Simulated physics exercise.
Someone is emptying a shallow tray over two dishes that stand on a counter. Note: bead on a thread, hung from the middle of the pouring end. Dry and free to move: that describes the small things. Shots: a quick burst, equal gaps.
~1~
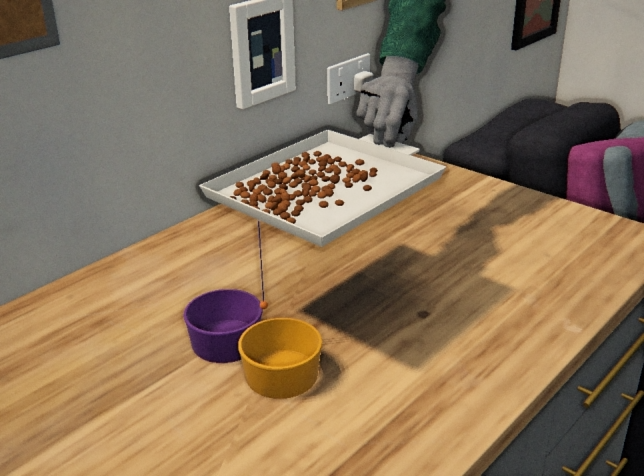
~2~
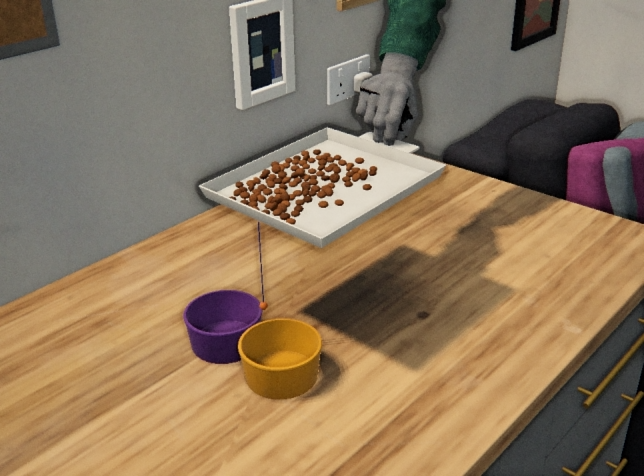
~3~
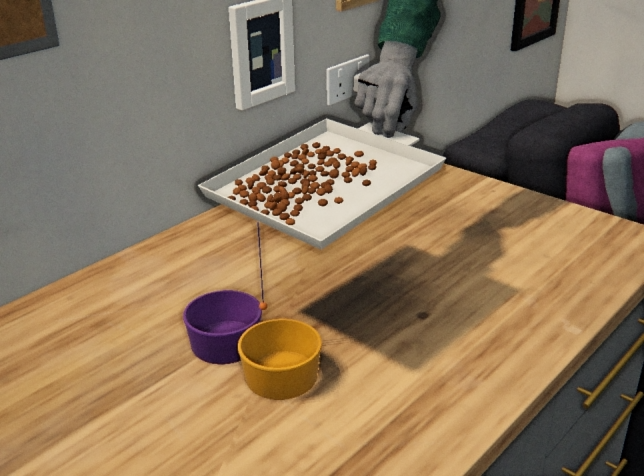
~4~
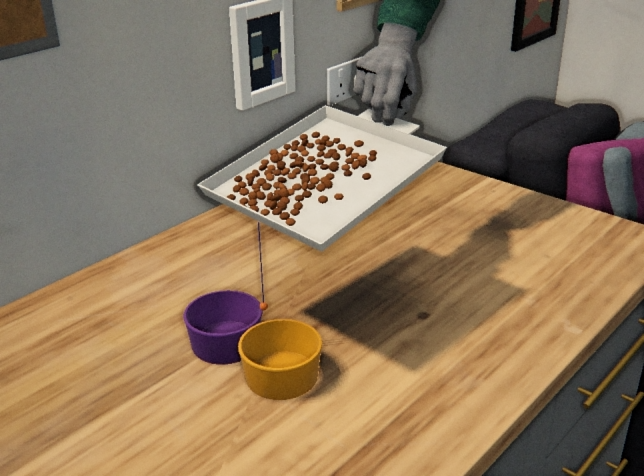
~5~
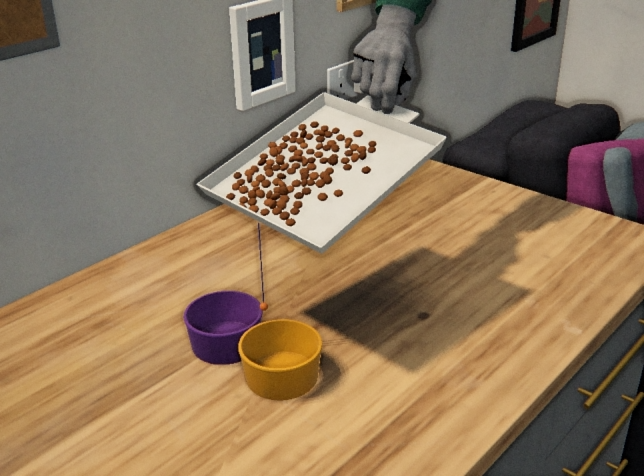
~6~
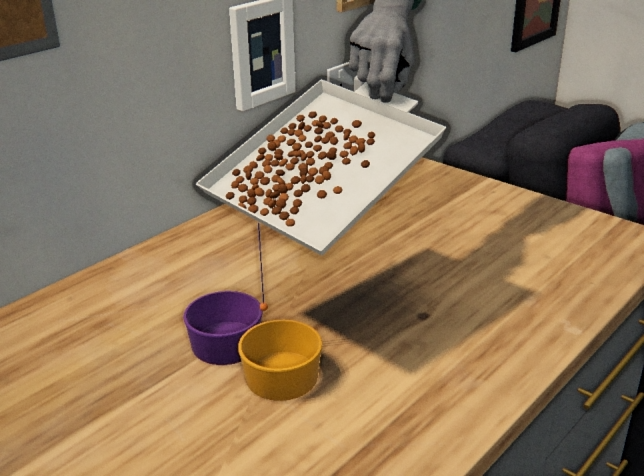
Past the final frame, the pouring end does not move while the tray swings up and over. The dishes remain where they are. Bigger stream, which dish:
The right dish.
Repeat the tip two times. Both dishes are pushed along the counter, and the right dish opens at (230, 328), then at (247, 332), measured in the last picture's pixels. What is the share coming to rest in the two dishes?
You'd get 20 per cent first and 40 per cent second.
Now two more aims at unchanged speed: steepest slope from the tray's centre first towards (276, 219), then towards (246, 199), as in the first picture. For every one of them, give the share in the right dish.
It comes to about 40 per cent the first time and about 0 per cent the second.
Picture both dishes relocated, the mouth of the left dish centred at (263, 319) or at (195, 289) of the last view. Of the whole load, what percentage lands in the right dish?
In turn 50 and 10 in a hundred.
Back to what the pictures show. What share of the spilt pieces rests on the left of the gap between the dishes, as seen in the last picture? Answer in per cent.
I'd put it at close to 50 per cent.
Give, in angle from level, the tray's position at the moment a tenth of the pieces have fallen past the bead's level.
Roughly 75 degrees from level.
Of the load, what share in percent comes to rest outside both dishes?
Roughly 30 in a hundred.
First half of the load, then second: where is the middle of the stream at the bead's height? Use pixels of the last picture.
The opening half passes (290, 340), the closing half (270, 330).
Soon after the last picture, tray tipped steeply; nearly all on the tray; a stray few in the air.
A little later, tray tipped past a quarter turn; a small part on the tray; about half in the right dish; a stray few in the left dish; about a quarter outside both; about a third in the air.
Later still, tray tipped past a quarter turn; about two thirds in the right dish; a small part in the left dish; about a quarter outside both.
At rest, tray tipped past a quarter turn; about two thirds in the right dish; a small part in the left dish; about a quarter outside both.
